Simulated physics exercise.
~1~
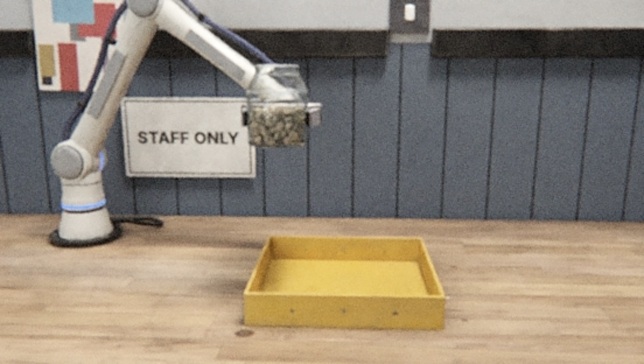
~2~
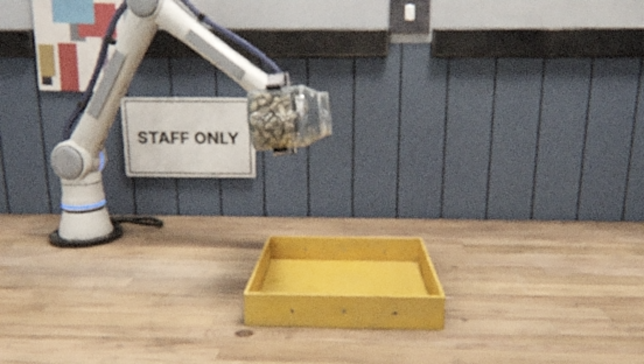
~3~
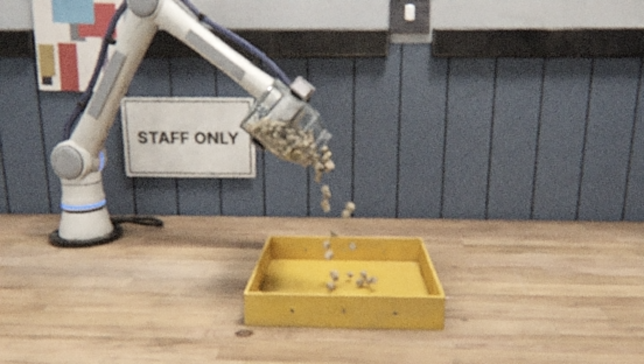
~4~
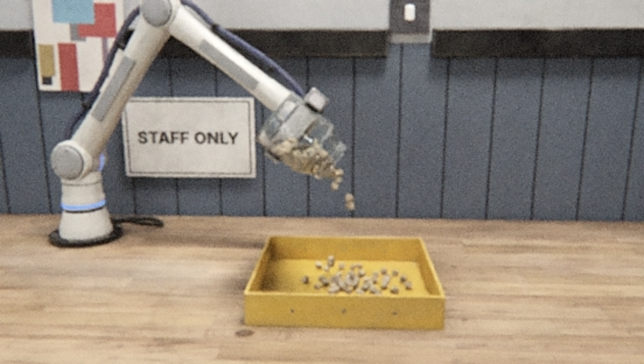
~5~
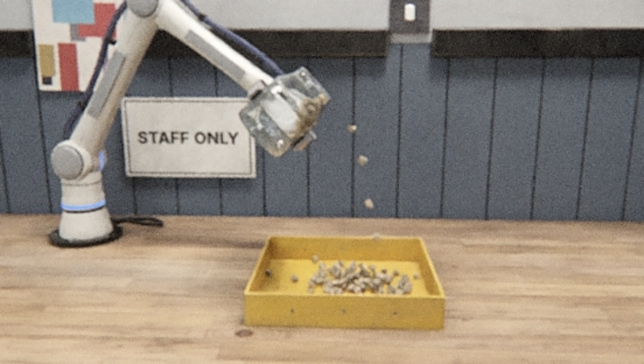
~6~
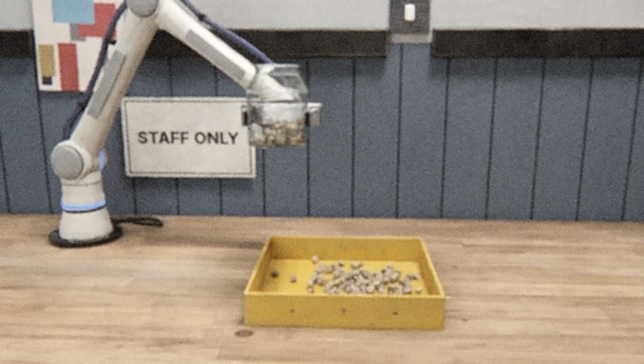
A robot arm tips a clear jar of small pebbles forward over a yellow tray on a wooden table, pouring many of them in, then swings the jar back upright, leaving most of the pebbles scattered across the tray and some still in the jar.
